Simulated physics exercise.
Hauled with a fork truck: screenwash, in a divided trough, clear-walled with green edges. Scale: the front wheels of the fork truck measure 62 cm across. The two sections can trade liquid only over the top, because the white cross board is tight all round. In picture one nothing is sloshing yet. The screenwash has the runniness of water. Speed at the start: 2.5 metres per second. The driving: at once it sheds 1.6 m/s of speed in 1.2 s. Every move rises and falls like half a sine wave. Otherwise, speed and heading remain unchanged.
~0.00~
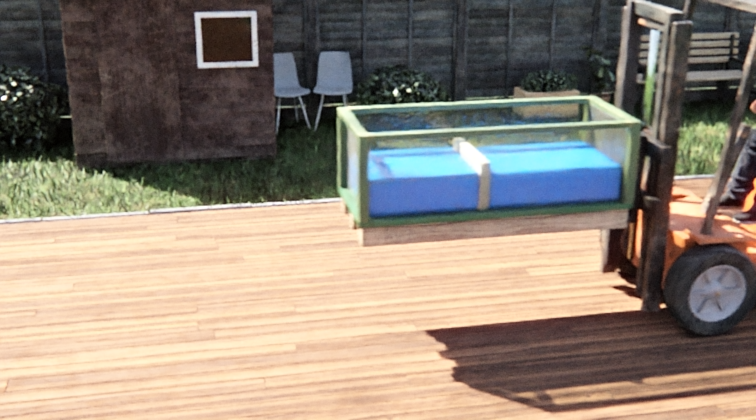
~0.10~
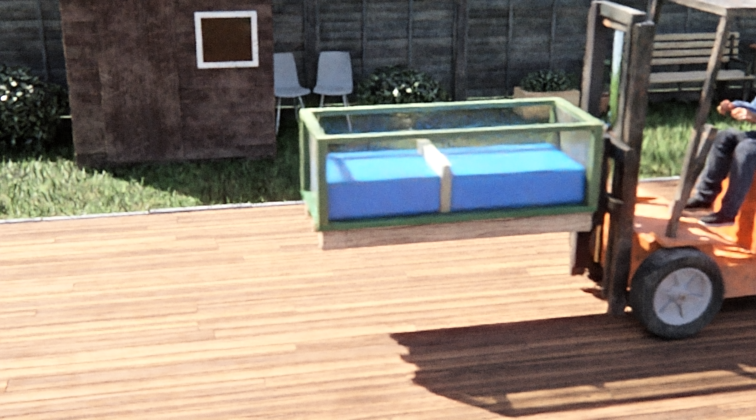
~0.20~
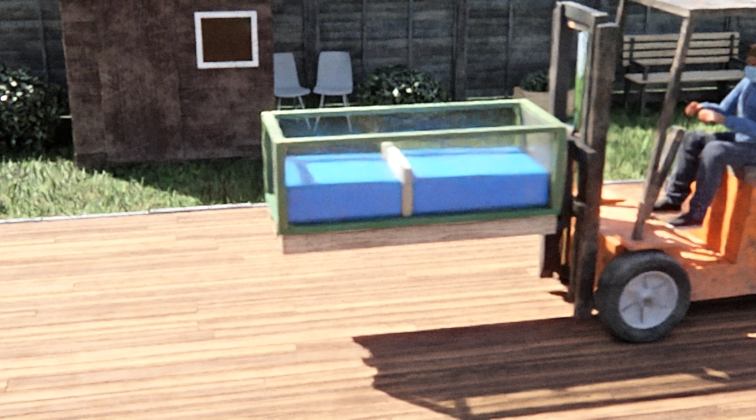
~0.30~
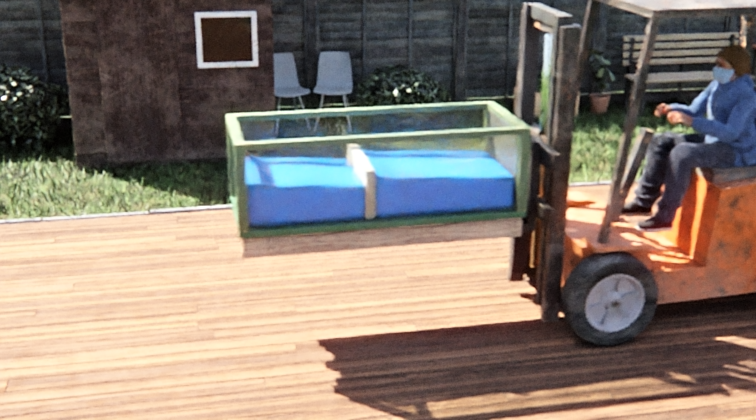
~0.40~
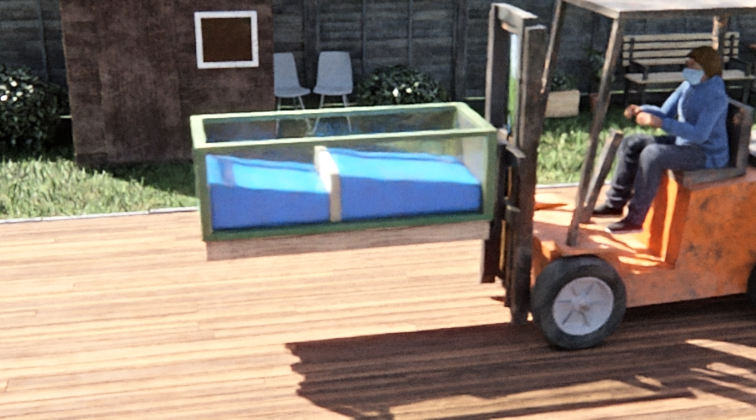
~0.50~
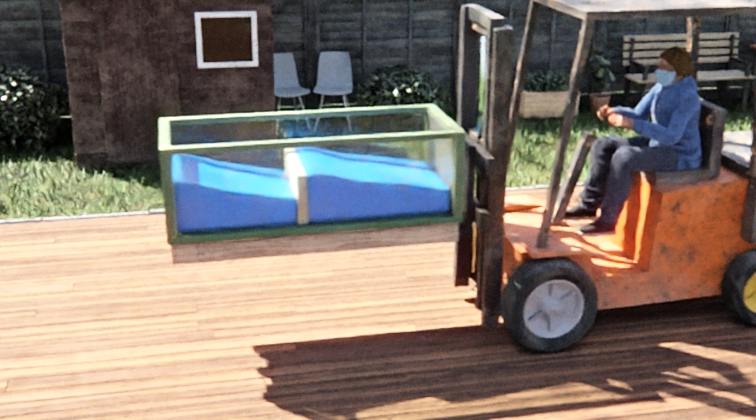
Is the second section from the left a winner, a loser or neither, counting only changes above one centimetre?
Its level shrinks.
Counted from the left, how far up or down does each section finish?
Going from the left, it's 2 up and then 2 down.
Then, 0.90 s in, left to right it is 26, 23 cm deep.
Then, 1.30 s in, left to right it is 26, 23 cm deep.
Then, 1.80 s in, left to right it is 26, 23 cm deep.
Then, 4.18 s in, left to right it is 27, 23 cm deep.
